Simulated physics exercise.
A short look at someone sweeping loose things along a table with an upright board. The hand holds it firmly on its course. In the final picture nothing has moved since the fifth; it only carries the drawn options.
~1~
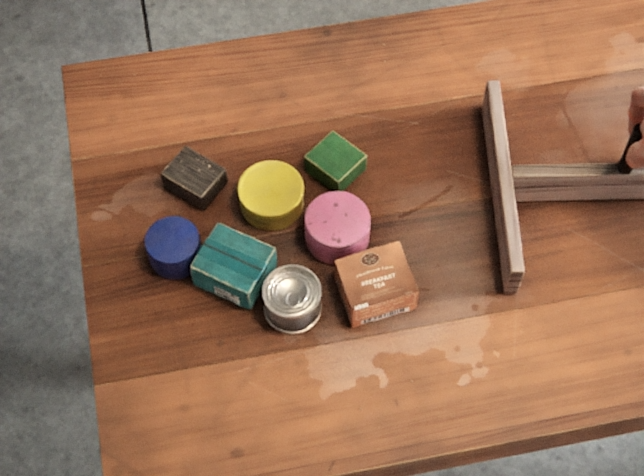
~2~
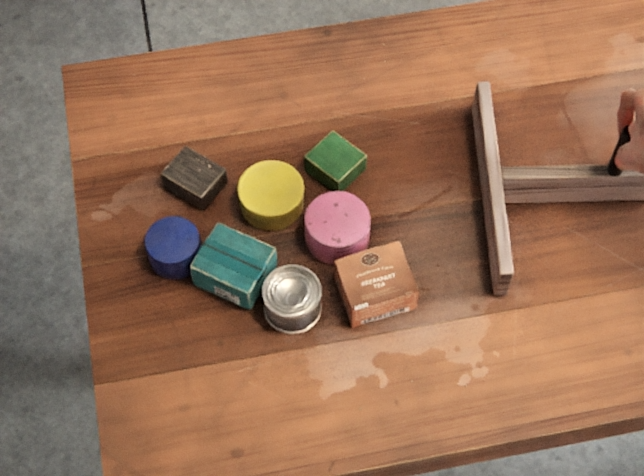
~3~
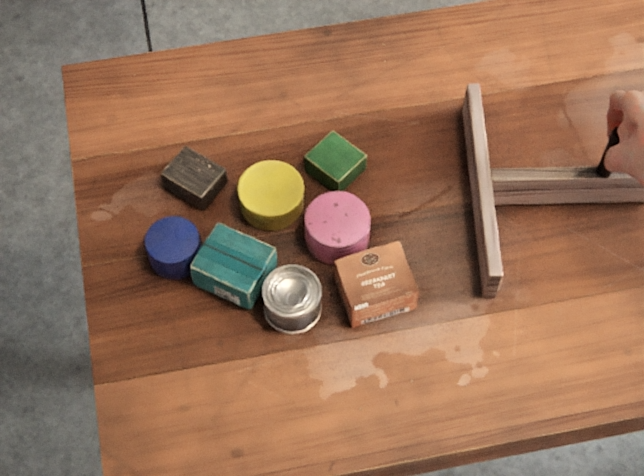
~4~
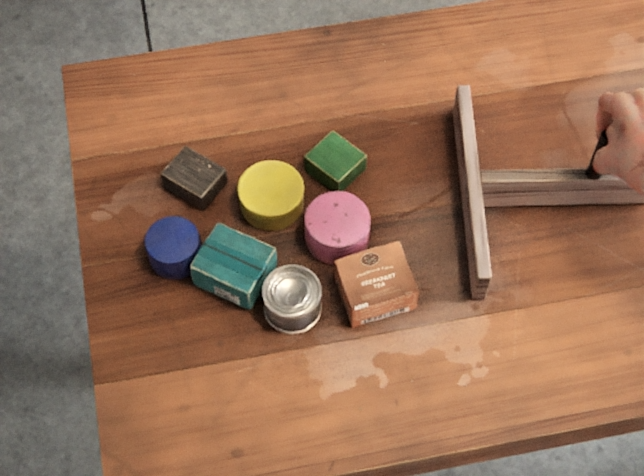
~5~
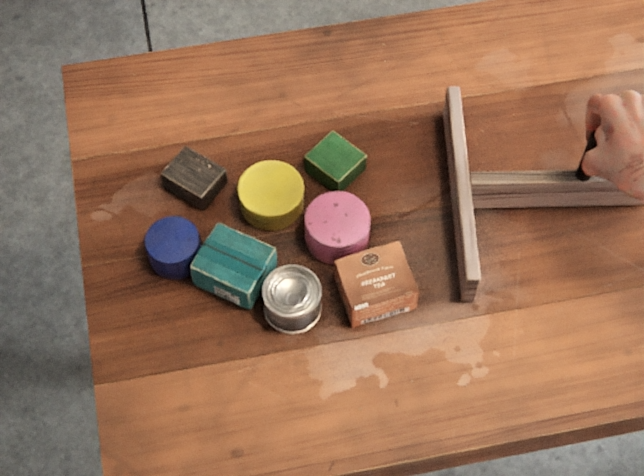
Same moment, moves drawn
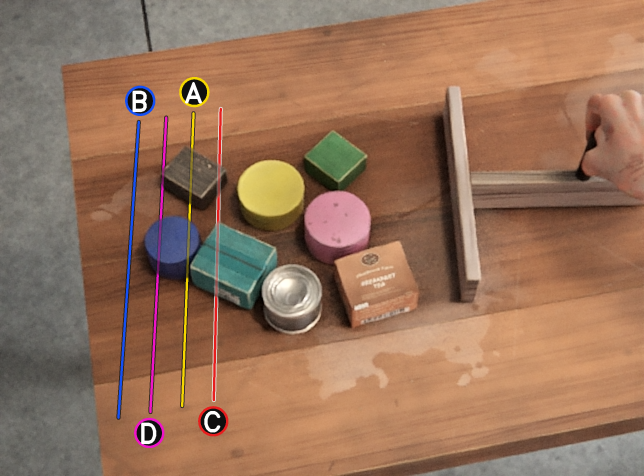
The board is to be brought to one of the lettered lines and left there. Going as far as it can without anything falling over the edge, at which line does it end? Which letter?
C.
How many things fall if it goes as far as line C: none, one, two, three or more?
The count is none.
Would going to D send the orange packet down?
No.
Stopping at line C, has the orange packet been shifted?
Yes.
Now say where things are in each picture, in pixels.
In the first frame, orange packet (376, 284); green block (335, 163); grey tin (292, 300).
In the second frame, board (495, 173); pink tin (337, 229).
In the third frame, board (484, 175); turquoise box (234, 266).
In the fourth frame, board (474, 176); yellow tub (272, 196).
In the fifth frame, board (463, 178); green block (335, 163); grey tin (292, 300); pink tin (337, 229).
On the marked copy, A at (188, 249); B at (129, 259); C at (217, 244); D at (159, 254).
Following C. Soon after the start, board (376, 193); blue tin (169, 245); turquoise box (227, 265).
Later, board (287, 208); blue tin (141, 211); grey tin (181, 322).
In the end, board (220, 219); blue tin (86, 213); grey tin (112, 327); nothing has fallen.
As for the rest, A drops the blue tin and grey tin; B drops the black block, turquoise box, blue tin, yellow tub, orange packet and grey tin; D drops the turquoise box, blue tin and grey tin.
